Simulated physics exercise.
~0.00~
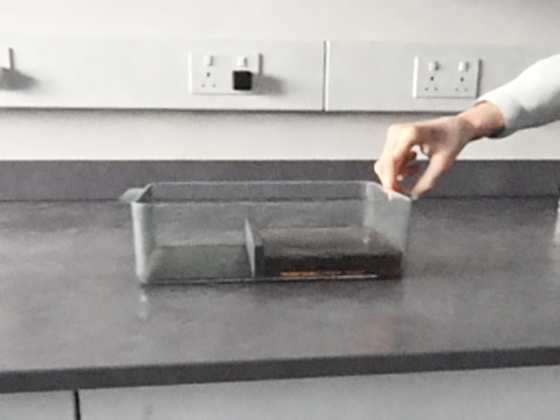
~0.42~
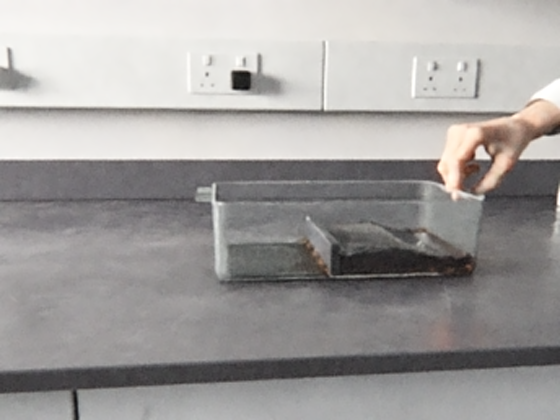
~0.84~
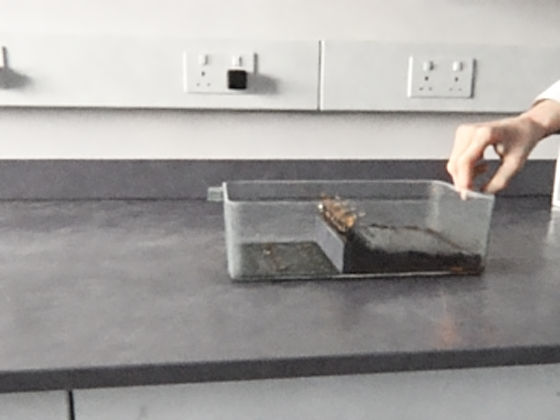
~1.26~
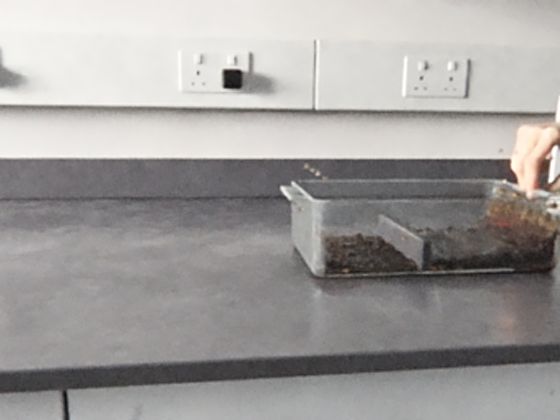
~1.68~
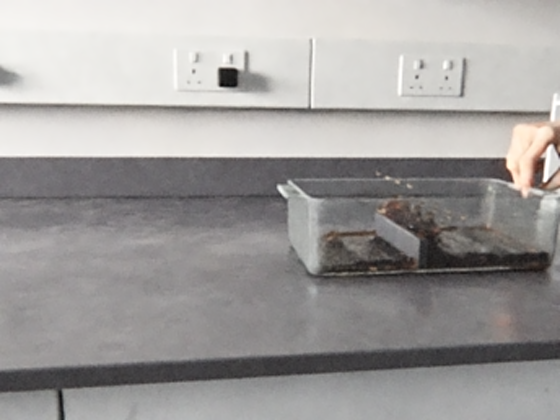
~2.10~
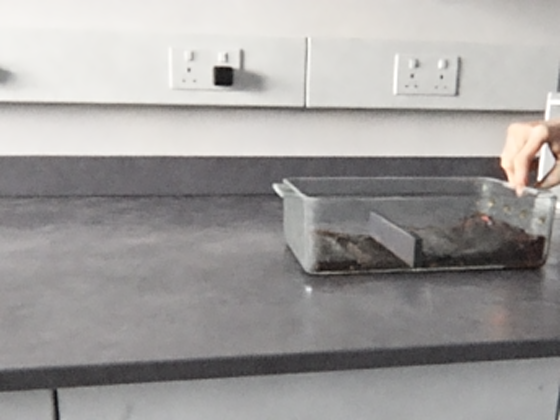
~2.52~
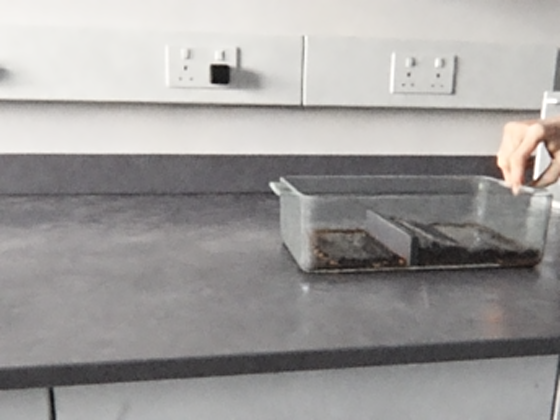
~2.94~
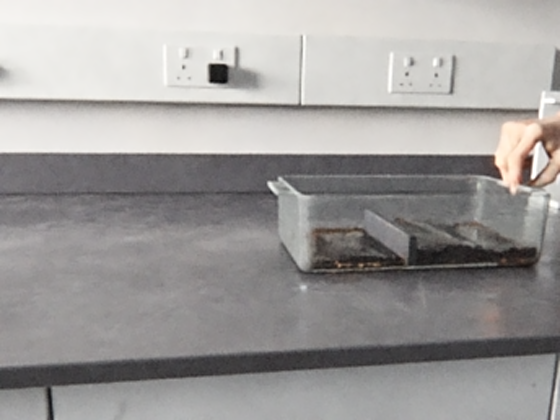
A hand reaches in from the right and grips the rim of a clear oblong tub on a dark grey counter, seen from the front against a pale wall with sockets. A low upright divider splits the tub, with dark brown tea in the right part. The hand pulls the tub right, and the tea surges up at the divider, some spilling into the left part. A second pull carries it further right, and the tea splashes high, with a few drops flying above the rim. The tub stops, the tea settles, and a shallow dark layer remains in the left part.
